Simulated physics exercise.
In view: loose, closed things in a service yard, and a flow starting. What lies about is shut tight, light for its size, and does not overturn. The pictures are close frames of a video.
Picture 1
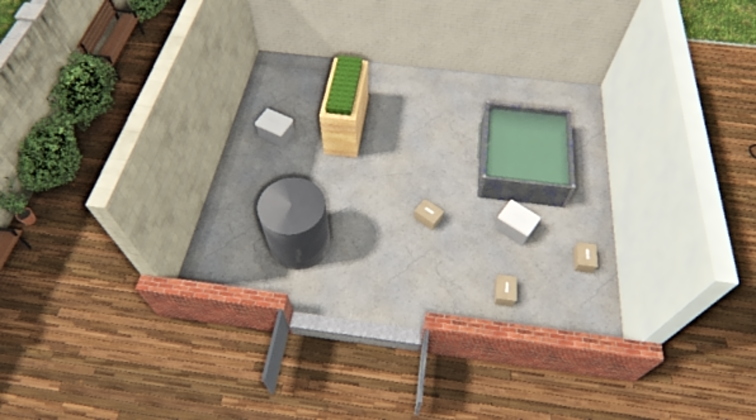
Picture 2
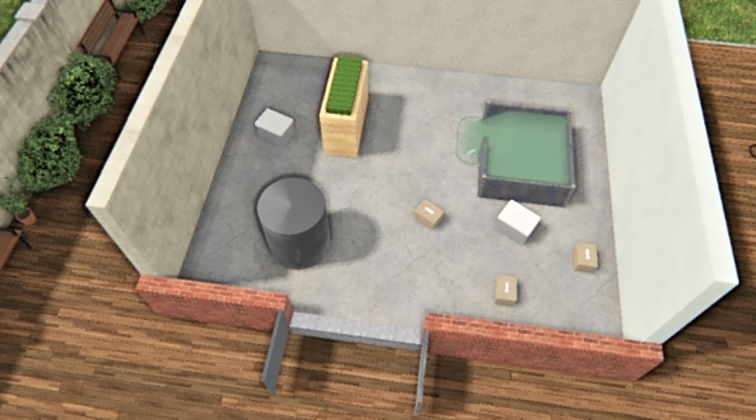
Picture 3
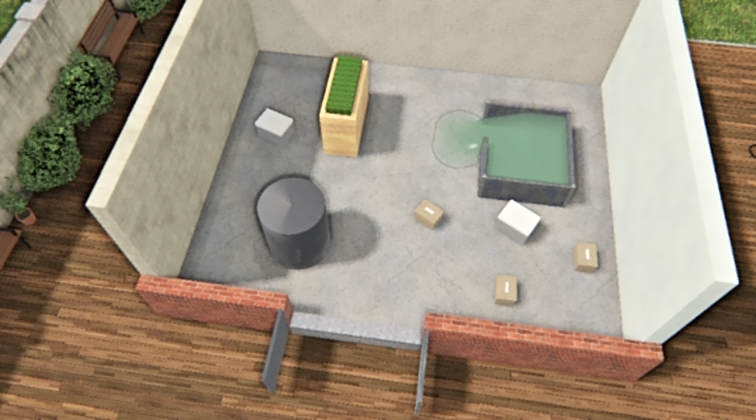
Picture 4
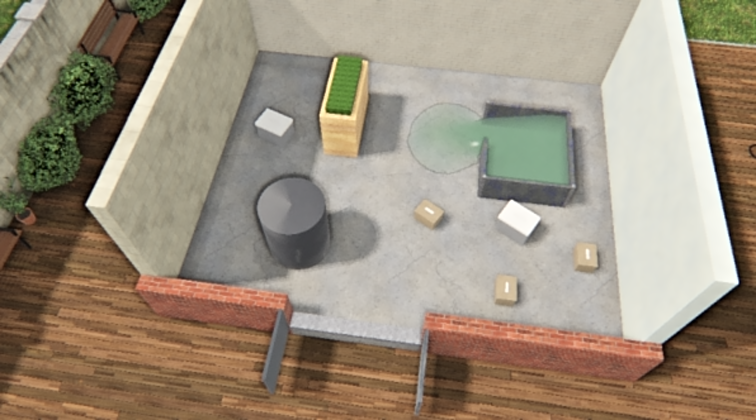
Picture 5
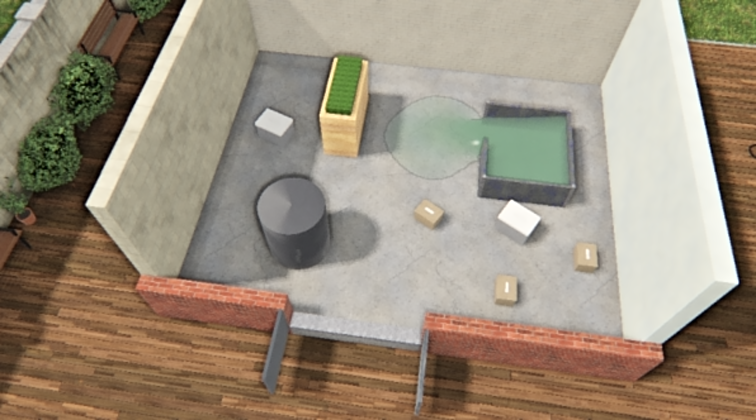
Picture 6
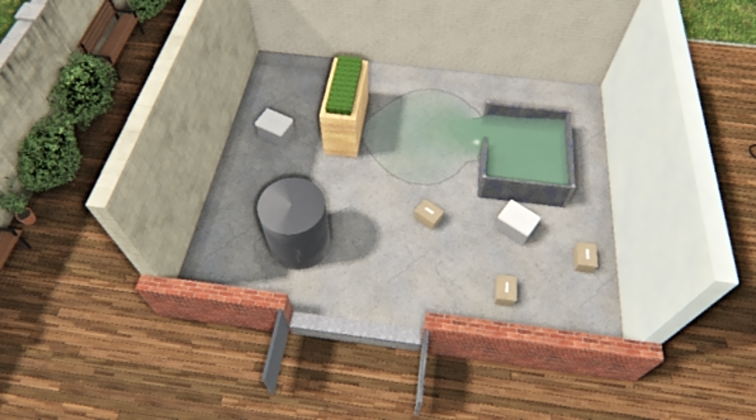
Walled service yard with scattered boxes and a dark cylinder, green liquid pouring leftward from a square tank and spreading across the floor.
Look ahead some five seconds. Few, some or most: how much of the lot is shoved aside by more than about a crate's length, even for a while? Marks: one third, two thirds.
Share: Not even a third.
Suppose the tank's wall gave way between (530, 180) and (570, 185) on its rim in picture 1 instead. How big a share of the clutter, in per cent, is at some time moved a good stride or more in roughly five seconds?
I make it 60 per cent.
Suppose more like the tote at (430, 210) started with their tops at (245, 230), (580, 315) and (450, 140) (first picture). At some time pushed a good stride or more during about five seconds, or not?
In that order: Less than that, never so far, yes.
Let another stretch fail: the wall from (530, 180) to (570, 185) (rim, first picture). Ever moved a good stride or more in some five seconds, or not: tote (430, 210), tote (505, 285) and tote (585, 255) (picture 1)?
As listed: Never so far, moved that far, that far or more.
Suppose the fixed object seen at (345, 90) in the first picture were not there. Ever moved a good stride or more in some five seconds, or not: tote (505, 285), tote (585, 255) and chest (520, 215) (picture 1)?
In turn: Never so far, short of that, short of that.
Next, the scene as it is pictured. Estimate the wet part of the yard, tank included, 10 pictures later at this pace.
About 35 per cent.
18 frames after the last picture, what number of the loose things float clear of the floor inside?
I count 0.
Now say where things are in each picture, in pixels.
A chest at (274, 121), on the bottom; a tote at (587, 254) rests on the ground; 0 of 5 have shifted, in the first frame.
A chest at (274, 121) rests on the ground; a tote at (587, 254) rests on the ground; 0 of 5 have shifted, in the second frame.
A chest at (274, 121) rests on the ground; a tote at (587, 254), on the bottom; 0 of 5 have shifted, in the third frame.
A chest at (274, 121), on the bottom; a tote at (587, 254), on the bottom; 0 of 5 have shifted, in the fourth frame.
A chest at (274, 121), on the bottom; a tote at (587, 254), on the bottom; 0 of 5 have shifted, in the fifth frame.
A chest at (274, 121), on the bottom; a tote at (587, 254), on the bottom; 0 of 5 have shifted, in the sixth frame.
A moment on, 0 of 5 are well off their spots; 0 afloat.
Next, 0 of 5 are well off their spots; 0 afloat.
Later, 0 of 5 are well off their spots; 0 afloat.
In the end, 0 of 5 are well off their spots, and 0 have been at some point; 0 afloat.
